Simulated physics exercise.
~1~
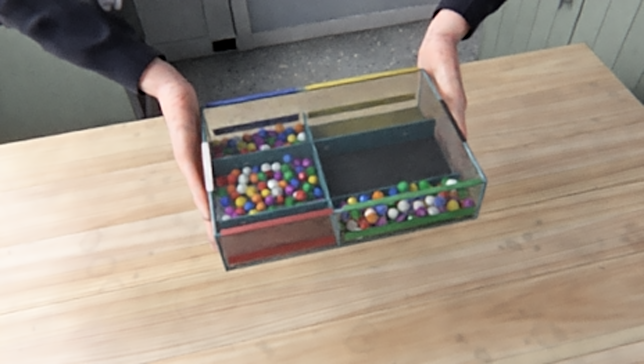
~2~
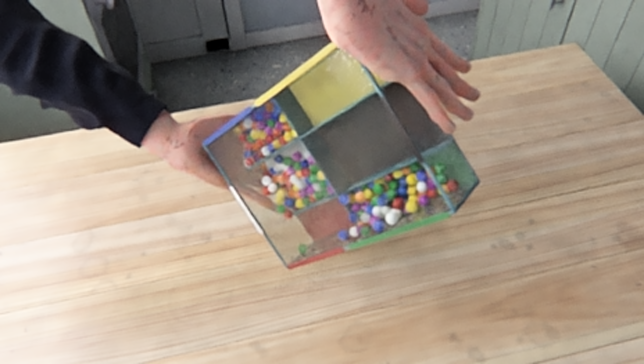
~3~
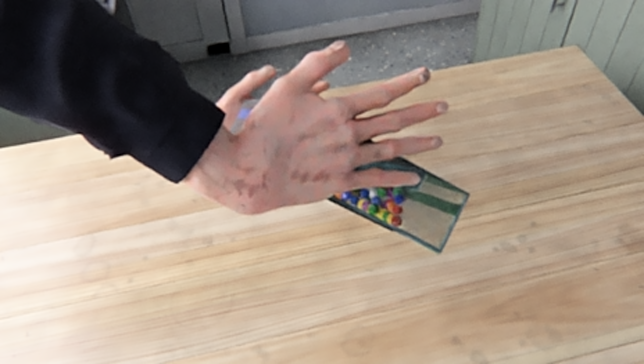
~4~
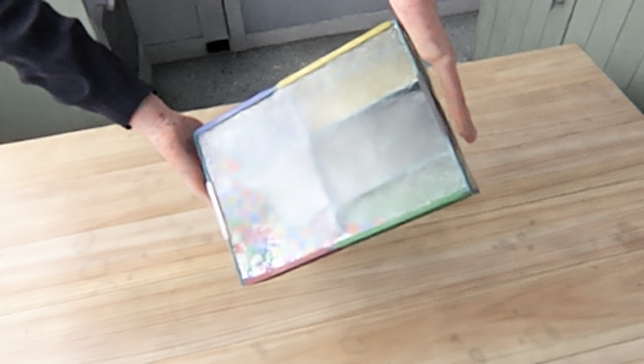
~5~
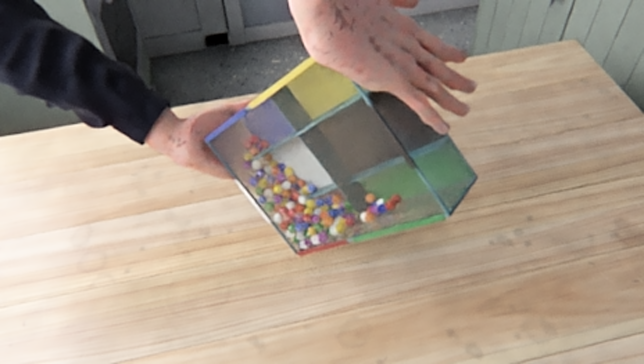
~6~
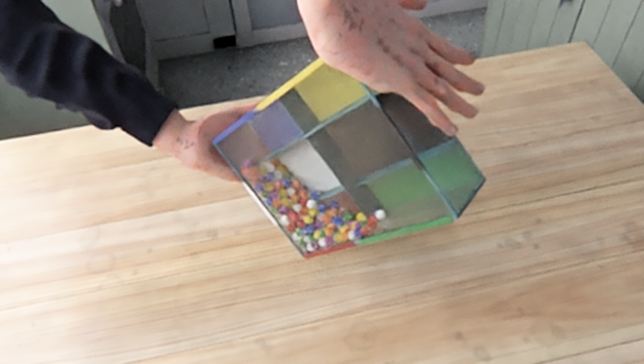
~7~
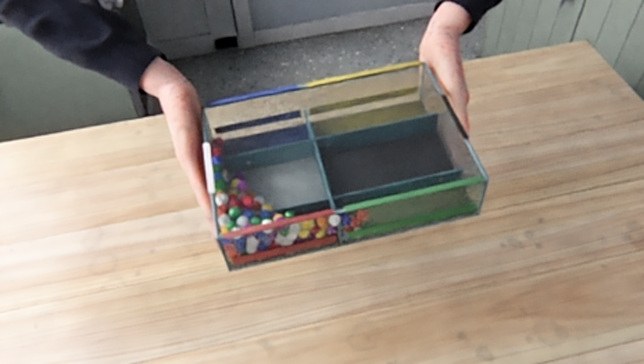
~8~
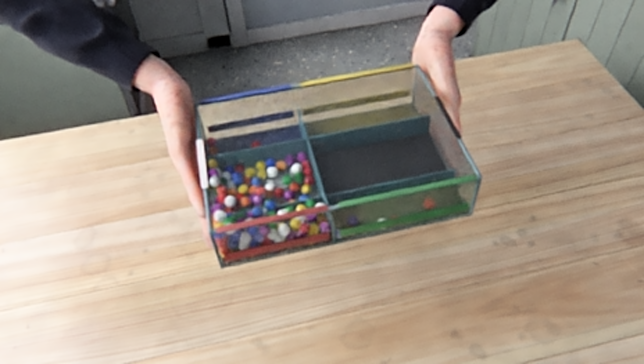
Two hands hold a clear, lidded box full of small multicoloured balls above a pale wooden table, seen from slightly above by a gently swaying camera. Its compartments are marked in blue, yellow, red and green, with a dark one and a white one between, and the balls lie at the left and along the green front. The hands tip the box steeply until an arm hides most of it, then turn it partly back, its lid catching glare. They tilt it up again, the balls sliding towards the lower left corner. Finally they level it, leaving most balls in the red and white compartments and a few in green.
